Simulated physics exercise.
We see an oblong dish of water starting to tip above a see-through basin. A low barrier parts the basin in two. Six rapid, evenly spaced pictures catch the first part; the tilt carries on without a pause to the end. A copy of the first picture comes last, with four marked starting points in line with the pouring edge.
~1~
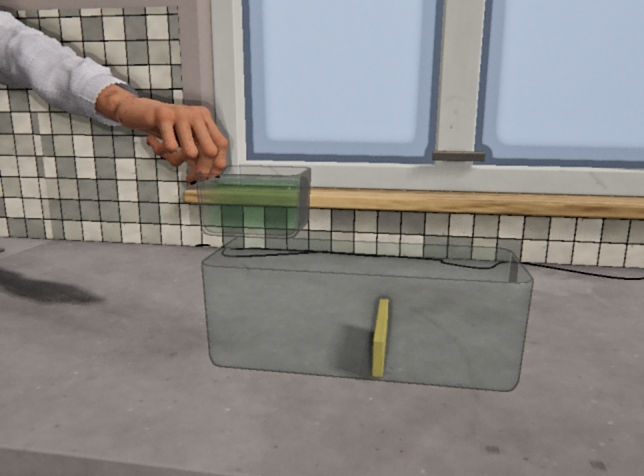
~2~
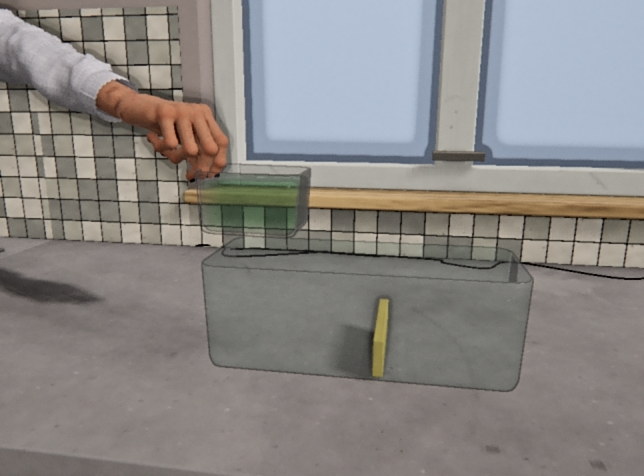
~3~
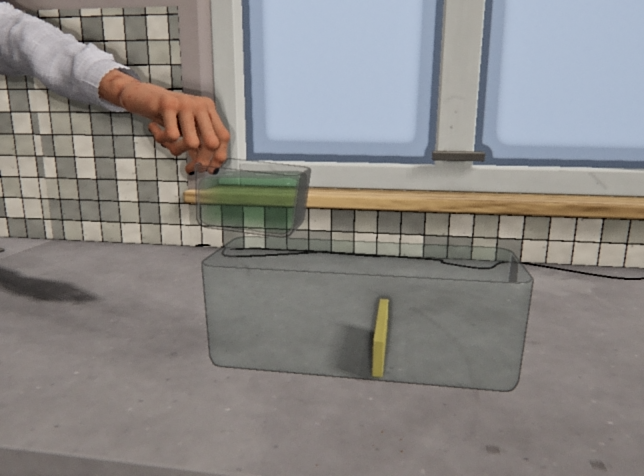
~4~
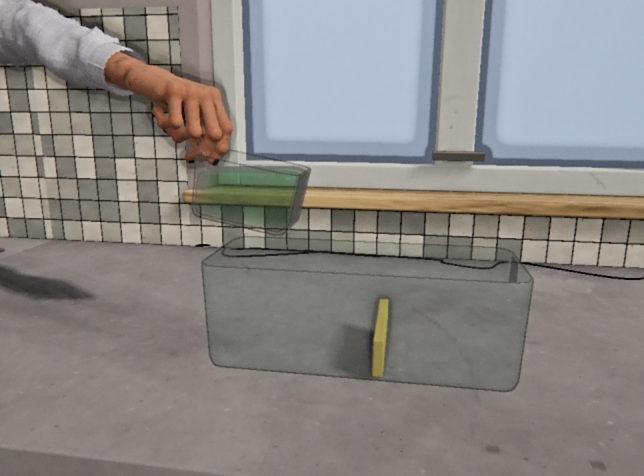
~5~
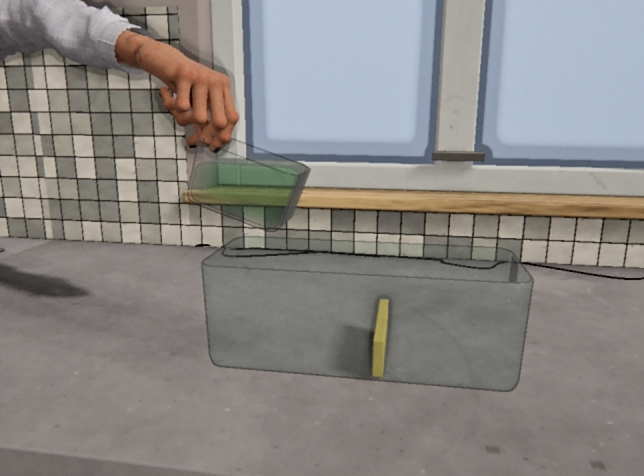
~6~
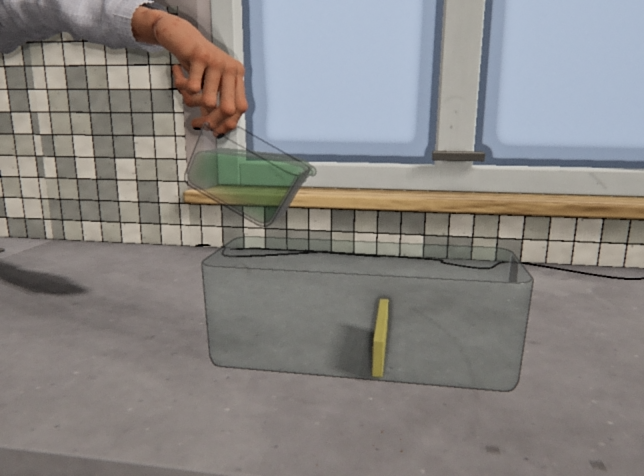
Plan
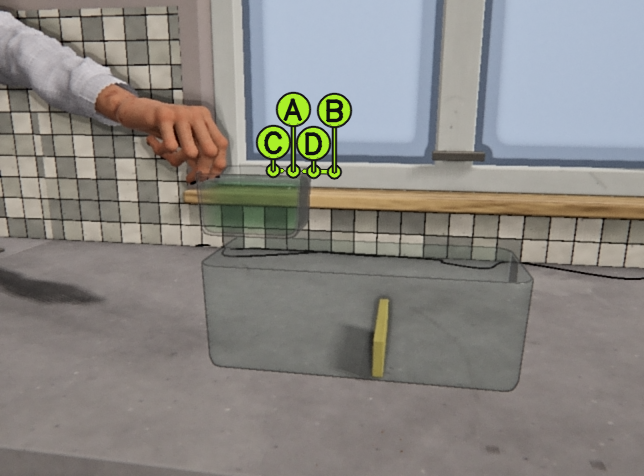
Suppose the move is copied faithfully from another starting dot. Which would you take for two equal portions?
Use place A.
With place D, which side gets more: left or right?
The right side.
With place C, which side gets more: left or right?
More ends on the left.
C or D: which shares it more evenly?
Here it is place D.
In lime, A at (293, 171); B at (334, 172); C at (273, 170); D at (313, 171).
With A, about 45 % ends left of the wall and 54 % right of it.
With B, about 12 % ends left of the wall and 87 % right of it.
With C, about 83 % ends left of the wall and 16 % right of it.
With D, about 26 % ends left of the wall and 73 % right of it.
